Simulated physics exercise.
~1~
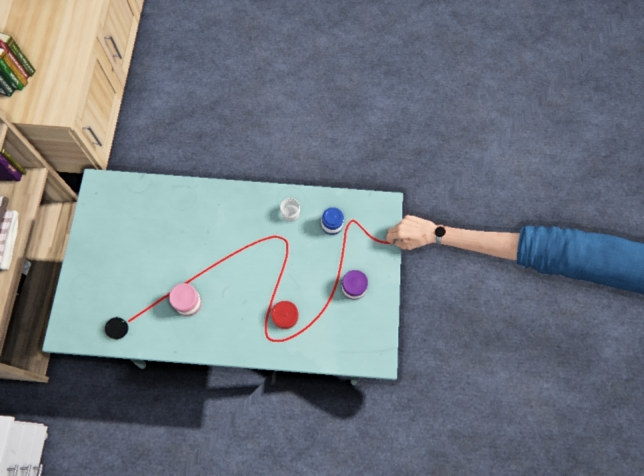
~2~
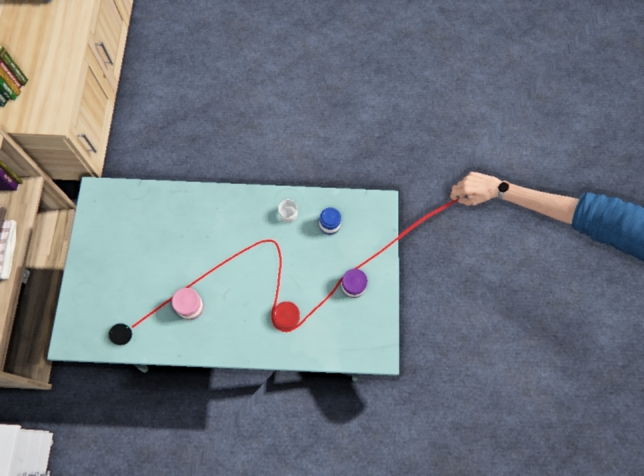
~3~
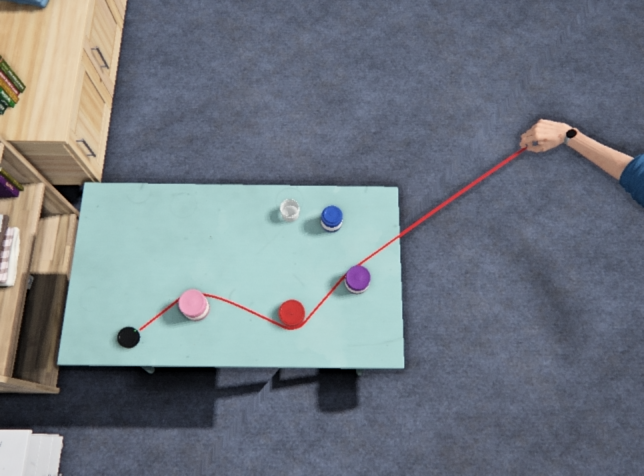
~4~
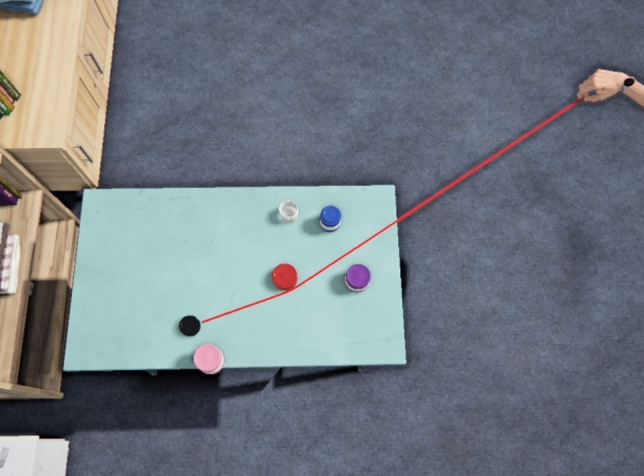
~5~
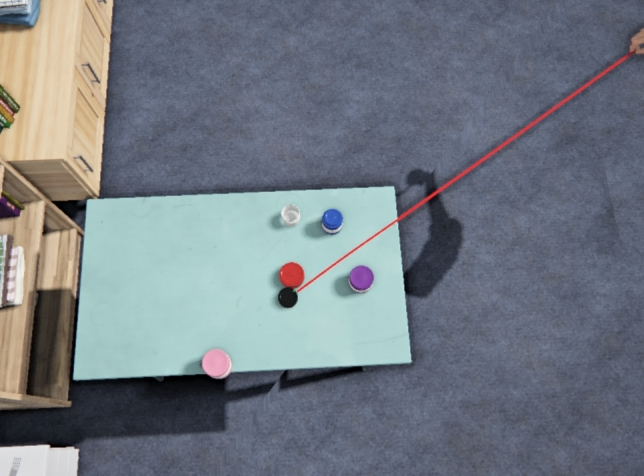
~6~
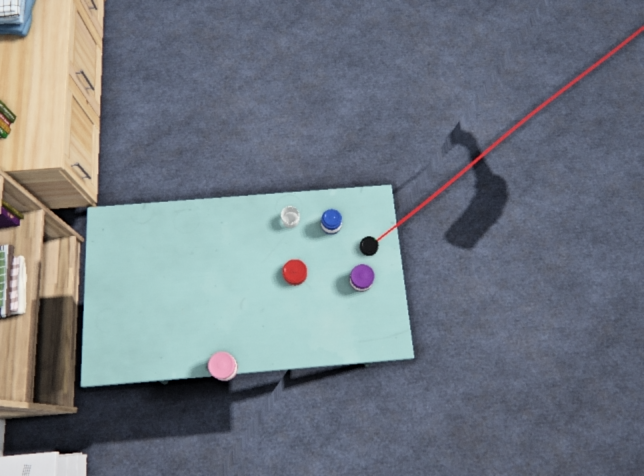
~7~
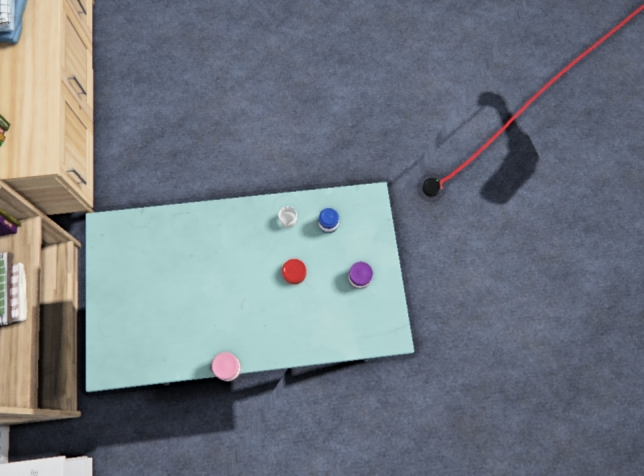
A hand pulled a red cord rightwards across a pale green table, dragging a black disc that shoved the pink tin to the near edge and nudged the red pot upward, until the disc slid off the right side, leaving the other containers standing.
